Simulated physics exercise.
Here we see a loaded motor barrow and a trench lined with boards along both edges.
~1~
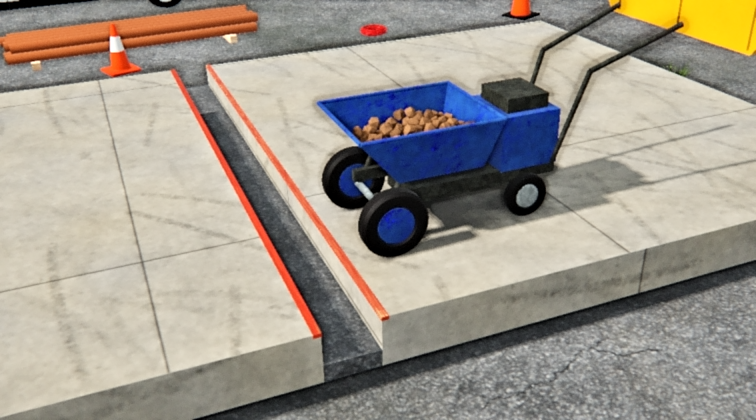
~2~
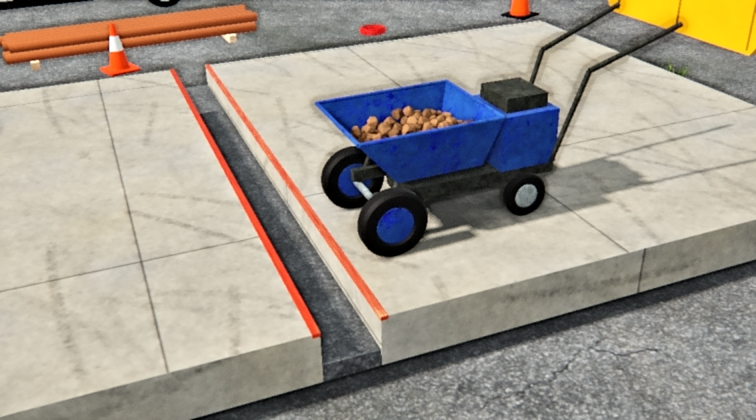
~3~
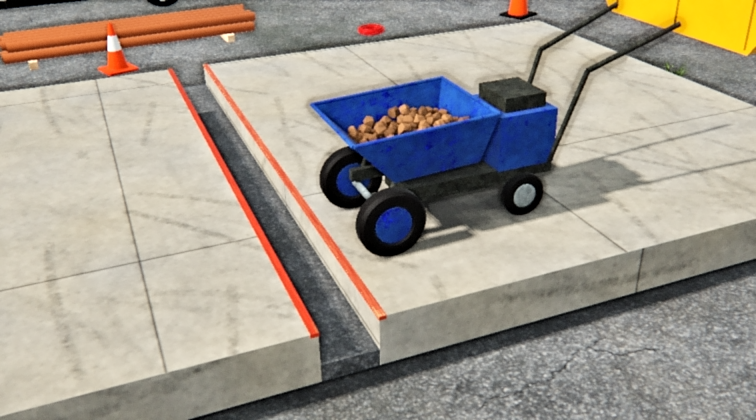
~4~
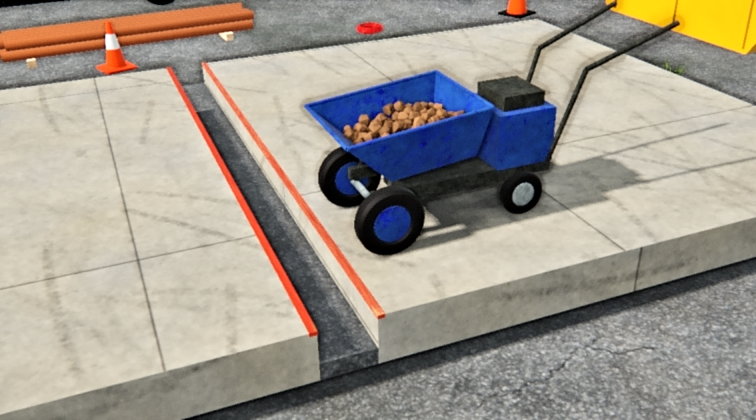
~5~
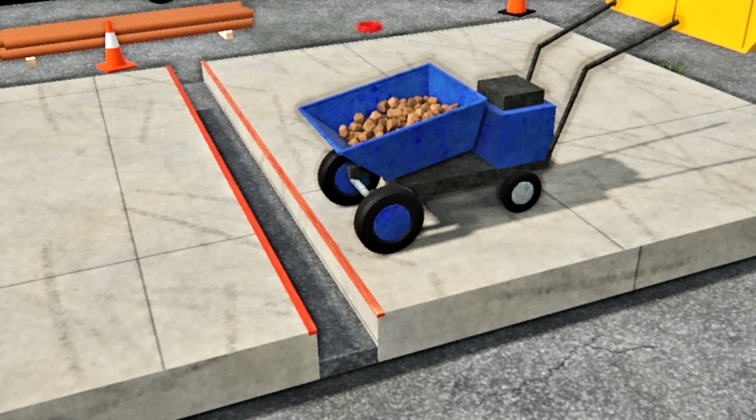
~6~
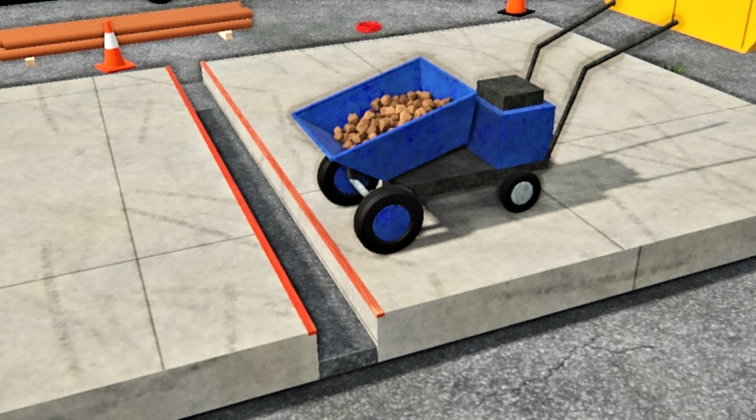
A blue motor barrow loaded with brown clods gradually tips its skip toward the left.
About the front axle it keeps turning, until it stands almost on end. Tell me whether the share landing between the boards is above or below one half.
The trench is likely to gain only a lesser share of it.
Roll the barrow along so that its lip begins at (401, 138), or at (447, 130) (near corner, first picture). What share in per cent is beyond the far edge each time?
0 % and 0 %.
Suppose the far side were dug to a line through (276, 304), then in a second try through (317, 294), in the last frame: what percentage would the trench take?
70 and 0 percent.
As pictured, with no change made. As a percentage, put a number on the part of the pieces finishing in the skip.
I'd put it near 5 percent.
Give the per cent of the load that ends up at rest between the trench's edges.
I'd estimate near 25 per cent.
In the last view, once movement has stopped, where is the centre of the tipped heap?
The centre comes to rest close to (246, 248).
Just after the last frame, skip tipped steeply; every one in the skip.
A moment on, skip tipped right over; roughly two thirds in the skip; just a few in or heaped over the trench; roughly a third beyond it.
Further on, skip tipped right over; roughly a quarter in the skip; roughly a quarter in or heaped over the trench; roughly two thirds beyond it.
When it is over, skip tipped right over; about a tenth in the skip; roughly a quarter in or heaped over the trench; roughly two thirds beyond it.
